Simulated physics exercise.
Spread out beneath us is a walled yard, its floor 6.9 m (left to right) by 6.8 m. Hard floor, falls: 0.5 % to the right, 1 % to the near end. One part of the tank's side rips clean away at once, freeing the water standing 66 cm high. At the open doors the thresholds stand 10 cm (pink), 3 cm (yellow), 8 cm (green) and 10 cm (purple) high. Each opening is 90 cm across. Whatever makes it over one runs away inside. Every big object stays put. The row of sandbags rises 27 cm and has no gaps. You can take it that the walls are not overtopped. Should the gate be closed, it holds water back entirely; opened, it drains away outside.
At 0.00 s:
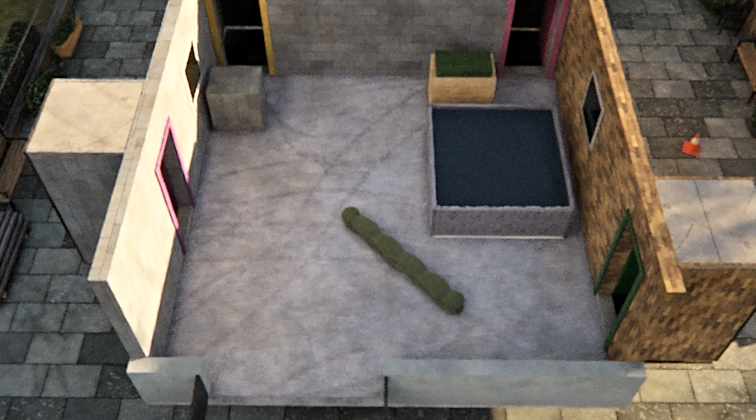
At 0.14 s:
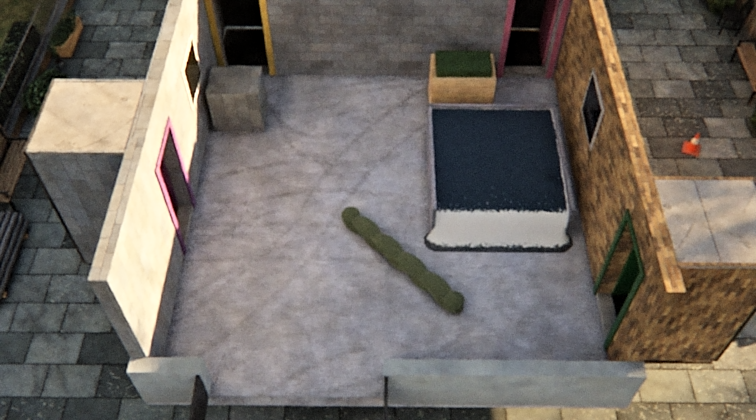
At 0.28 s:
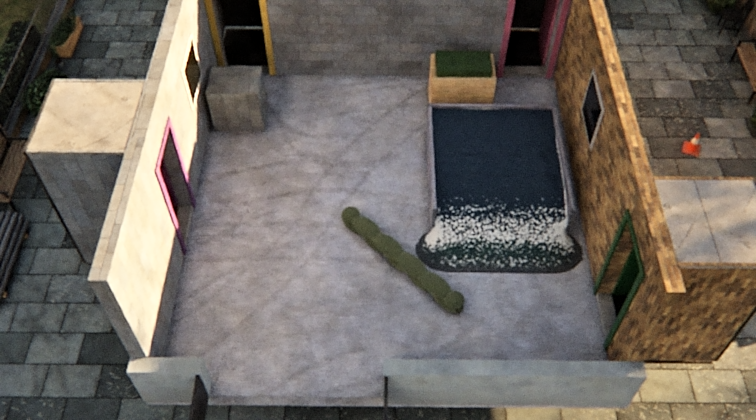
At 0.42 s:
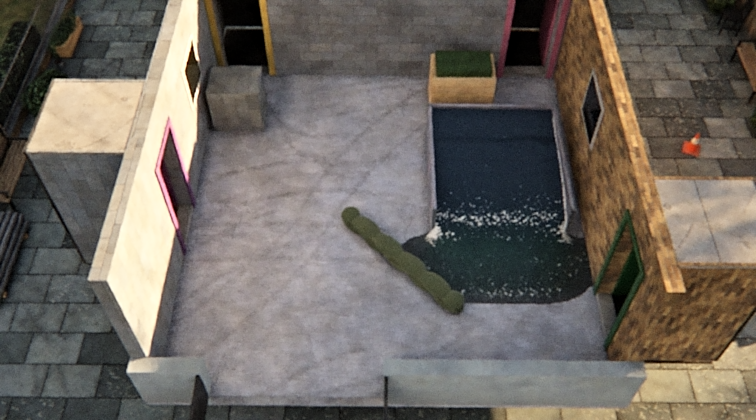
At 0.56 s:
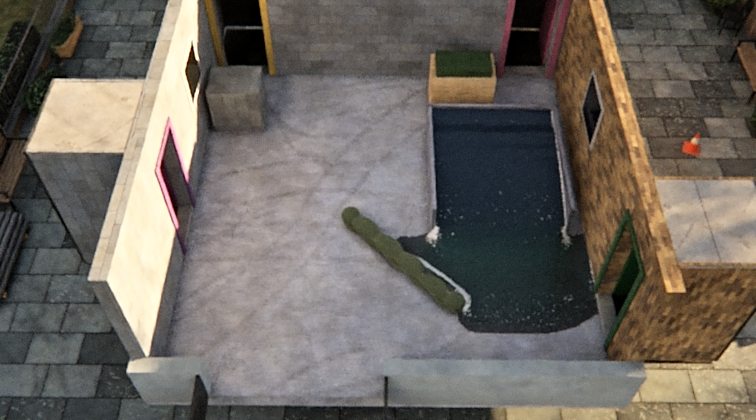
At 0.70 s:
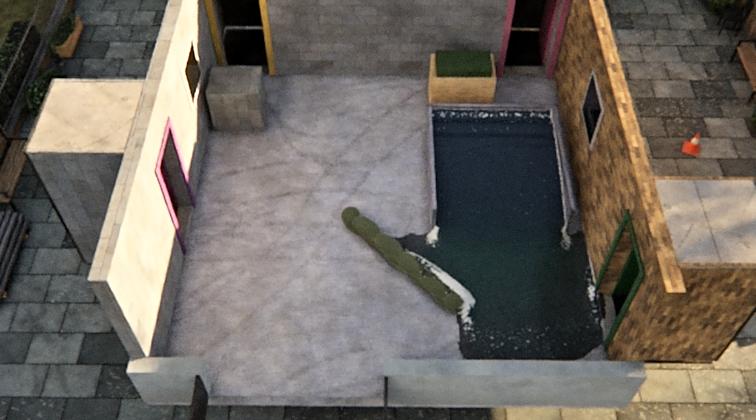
Dark water bursting from the front of a square tank in a walled yard, spreading across the floor and against a green barrier.
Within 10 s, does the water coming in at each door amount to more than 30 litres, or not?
My prediction: At the pink door the total will be lower than the limit; at the yellow door the total will be lower than the limit; at the green door the total will be higher than the limit; at the purple door the total will be lower than the limit.
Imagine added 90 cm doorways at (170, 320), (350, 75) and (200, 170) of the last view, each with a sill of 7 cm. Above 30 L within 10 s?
In that order: Beyond it, short of it, short of it.
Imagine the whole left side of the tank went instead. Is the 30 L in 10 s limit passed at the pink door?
Note: Pink door, short of the mark.
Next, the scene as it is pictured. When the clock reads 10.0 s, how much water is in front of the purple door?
Depth: Approx. 4.5 cm.
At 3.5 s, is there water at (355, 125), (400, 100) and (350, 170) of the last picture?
Status of the three spots: Inundated, free of it, inundated.
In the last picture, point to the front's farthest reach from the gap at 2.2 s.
That would be close to (302, 381).
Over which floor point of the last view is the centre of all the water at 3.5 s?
About (479, 277).
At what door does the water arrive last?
Last: Yellow.
After 1.4 s water covers 20 % of the floor and is deepest (52 cm) near (526, 373); pink door not reached, yellow door not reached, green door 15 cm at the sill, 3 L in, purple door not reached.
After 2.2 s water covers 35 % of the floor and is deepest (56 cm) near (575, 384); pink door not reached, yellow door not reached, green door 33 cm at the sill, 45 L in, purple door not reached.
After 3.5 s water covers 55 % of the floor and is deepest (34 cm) near (599, 384); pink door not reached, yellow door not reached, green door 29 cm at the sill, 294 L in, purple door not reached.
After 6.0 s water covers 90 % of the floor and is deepest (20 cm) near (227, 136); pink door 11 cm at the sill, 9 L in, yellow door not reached, green door 15 cm at the sill, 439 L in, purple door 10 cm at the sill, 2 L in.
After 10.0 s water covers 95 % of the floor and is deepest (14 cm) near (591, 283); pink door 6 cm at the sill, 12 L in, yellow door 4 cm at the sill, 9 L in, green door 9 cm at the sill, 471 L in, purple door 4 cm at the sill, 2 L in.
